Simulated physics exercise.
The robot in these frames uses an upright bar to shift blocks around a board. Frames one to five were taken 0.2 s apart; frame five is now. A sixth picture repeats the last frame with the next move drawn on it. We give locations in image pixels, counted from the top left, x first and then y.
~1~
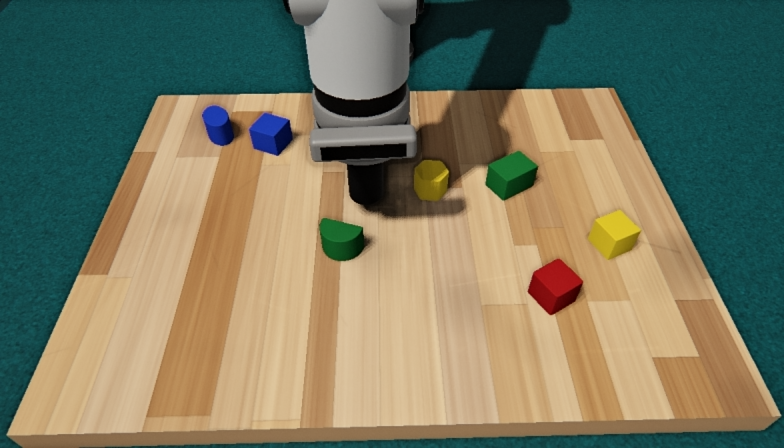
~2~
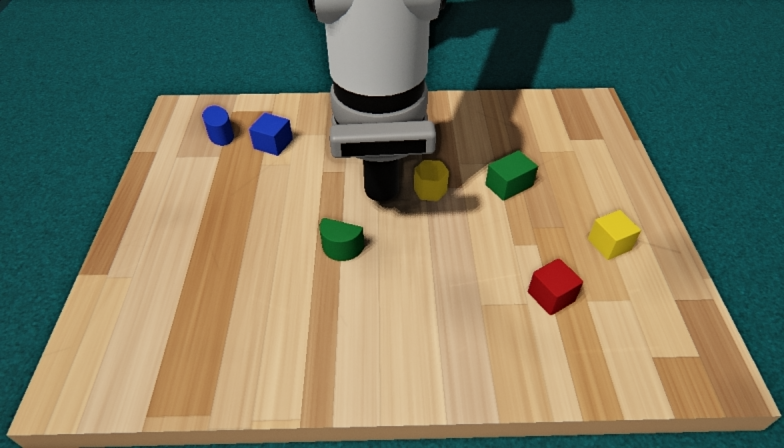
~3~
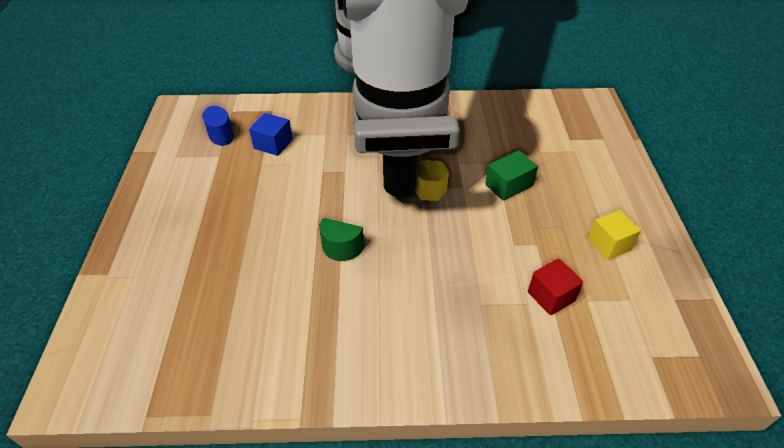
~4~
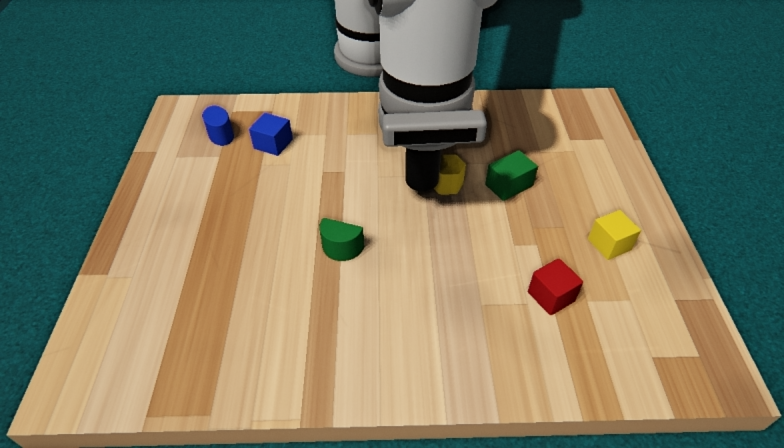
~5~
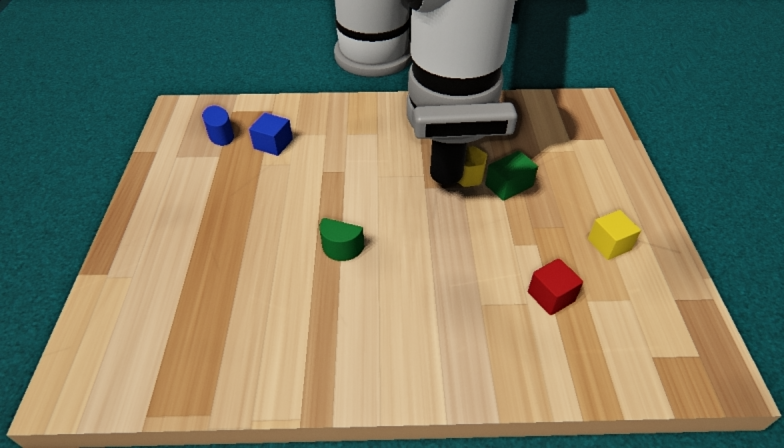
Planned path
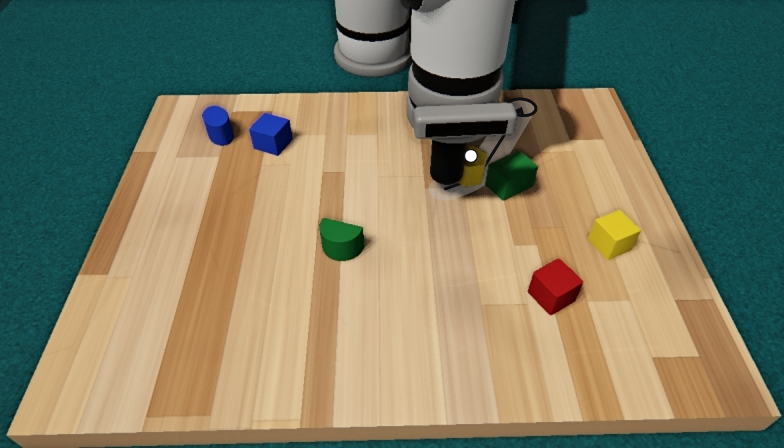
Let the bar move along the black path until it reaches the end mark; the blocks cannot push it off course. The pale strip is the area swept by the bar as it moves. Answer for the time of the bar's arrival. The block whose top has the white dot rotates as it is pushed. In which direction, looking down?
Turns clockwise.
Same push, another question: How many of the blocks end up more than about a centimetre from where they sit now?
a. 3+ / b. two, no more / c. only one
The answer is c.
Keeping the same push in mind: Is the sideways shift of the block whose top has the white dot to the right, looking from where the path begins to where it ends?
Short answer: Yes.
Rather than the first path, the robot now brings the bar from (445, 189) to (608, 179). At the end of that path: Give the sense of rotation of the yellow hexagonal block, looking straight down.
The answer is counter-clockwise.
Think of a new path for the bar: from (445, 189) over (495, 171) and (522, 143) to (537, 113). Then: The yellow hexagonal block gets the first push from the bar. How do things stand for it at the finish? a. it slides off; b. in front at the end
Option a.
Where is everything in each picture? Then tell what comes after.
Bar's lower end (366, 194); yellow hexagonal block (432, 170); green oblong (514, 165), in the first frame.
Bar (382, 191); blocks still, in the second frame.
Bar (400, 187); blocks still, in the third frame.
Bar (422, 181); yellow hexagonal block (449, 164), in the fourth frame.
Bar (446, 175); yellow hexagonal block (471, 156); green oblong (514, 165), in the fifth frame.
Drawn move, from (445, 189) by way of (485, 165) and (505, 135) to (522, 107); the dot is on the yellow hexagonal block.
The first path, step by step. One third of the way, bar (487, 151); yellow hexagonal block (514, 135), turned 20° clockwise.
Two thirds of the way, bar (507, 120); yellow hexagonal block (539, 119), turned 105° clockwise.
At the end, bar (525, 93); yellow hexagonal block (540, 117), turned 125° clockwise; green oblong still.
